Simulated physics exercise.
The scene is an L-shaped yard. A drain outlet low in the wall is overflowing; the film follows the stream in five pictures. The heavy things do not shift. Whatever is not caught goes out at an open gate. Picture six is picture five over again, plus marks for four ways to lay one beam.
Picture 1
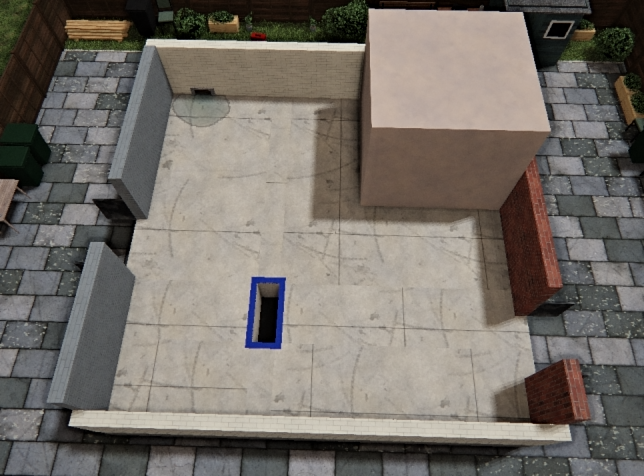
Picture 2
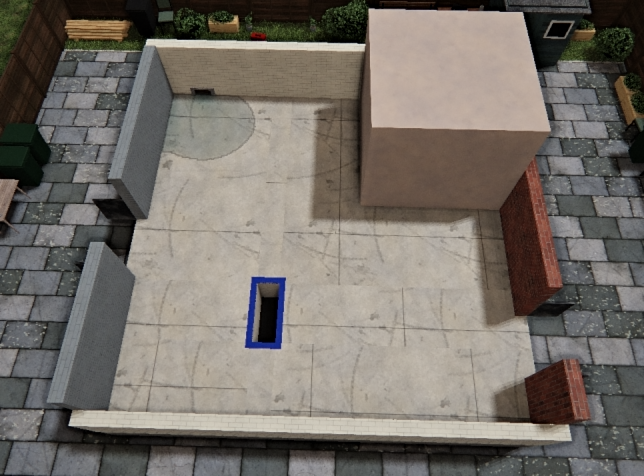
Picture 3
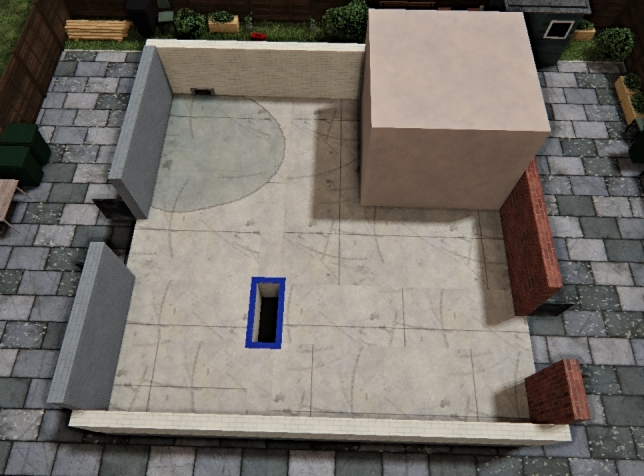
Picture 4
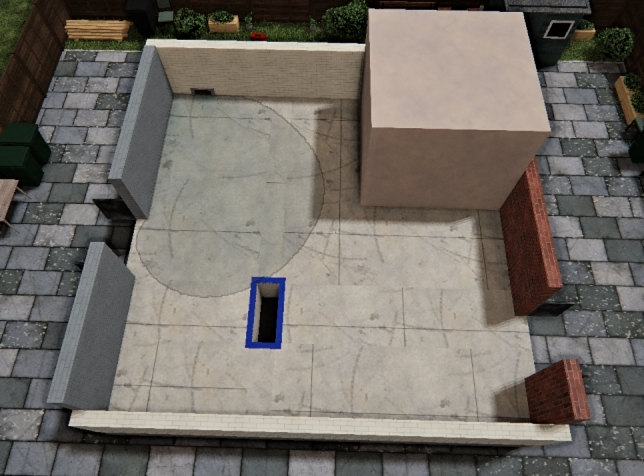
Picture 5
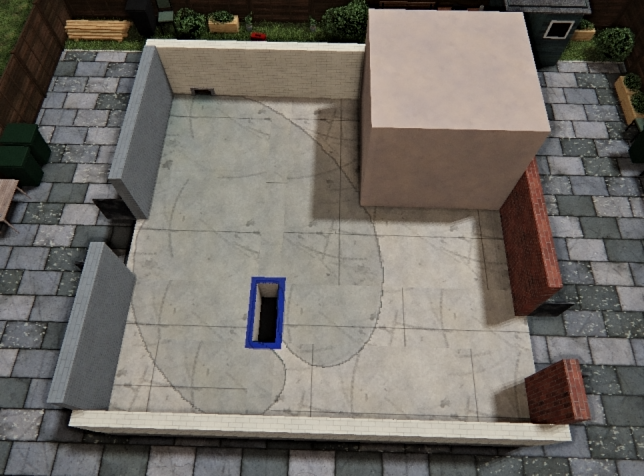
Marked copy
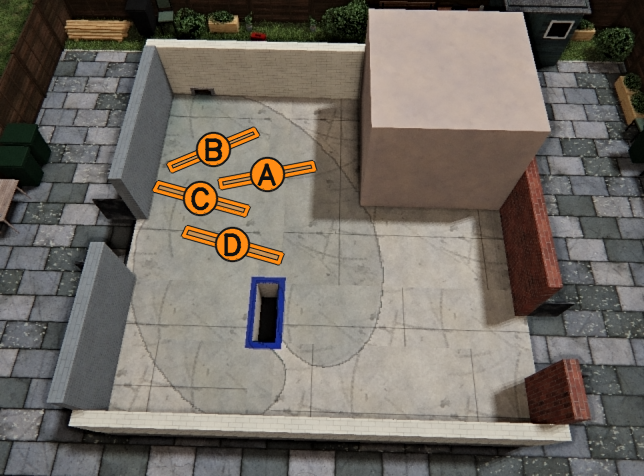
Walled yard with a large pale block, shallow water spreading from the upper left corner across the paving and around a blue-rimmed gully.
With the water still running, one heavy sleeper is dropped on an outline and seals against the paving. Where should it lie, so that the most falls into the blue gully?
Choose A.
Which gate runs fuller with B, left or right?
The right one.
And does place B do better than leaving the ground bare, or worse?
It is worse.
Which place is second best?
The answer is B.
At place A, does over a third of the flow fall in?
No.
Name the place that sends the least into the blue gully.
It is D.
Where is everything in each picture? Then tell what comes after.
The first picture shows outfall at (203, 91); blue gully at (266, 312); open gate at (519, 346); open gate at (142, 247); 2 % of the ground under water, visible out to (194, 122); blue gully still dry.
In the second picture, 7 % of the ground under water, visible out to (183, 155); blue gully still dry.
In the third picture, 16 % of the ground under water, visible out to (152, 203); blue gully still dry.
In the fourth picture, 32 % of the ground under water, visible out to (203, 292); blue gully still dry.
In the fifth picture, 52 % of the ground under water, visible out to (338, 361); blue gully taking water.
In orange, A from (220, 183) to (313, 166); B from (170, 167) to (255, 132); C from (156, 186) to (246, 211); D from (185, 231) to (280, 258).
If A is chosen, about 22 % of the stream goes into the blue gully, about 71 % out by the gates.
If B is chosen, about 13 % of the stream goes into the blue gully, about 79 % out by the gates.
If C is chosen, about 6 % of the stream goes into the blue gully, about 87 % out by the gates.
If D is chosen, about 3 % of the stream goes into the blue gully, about 91 % out by the gates.
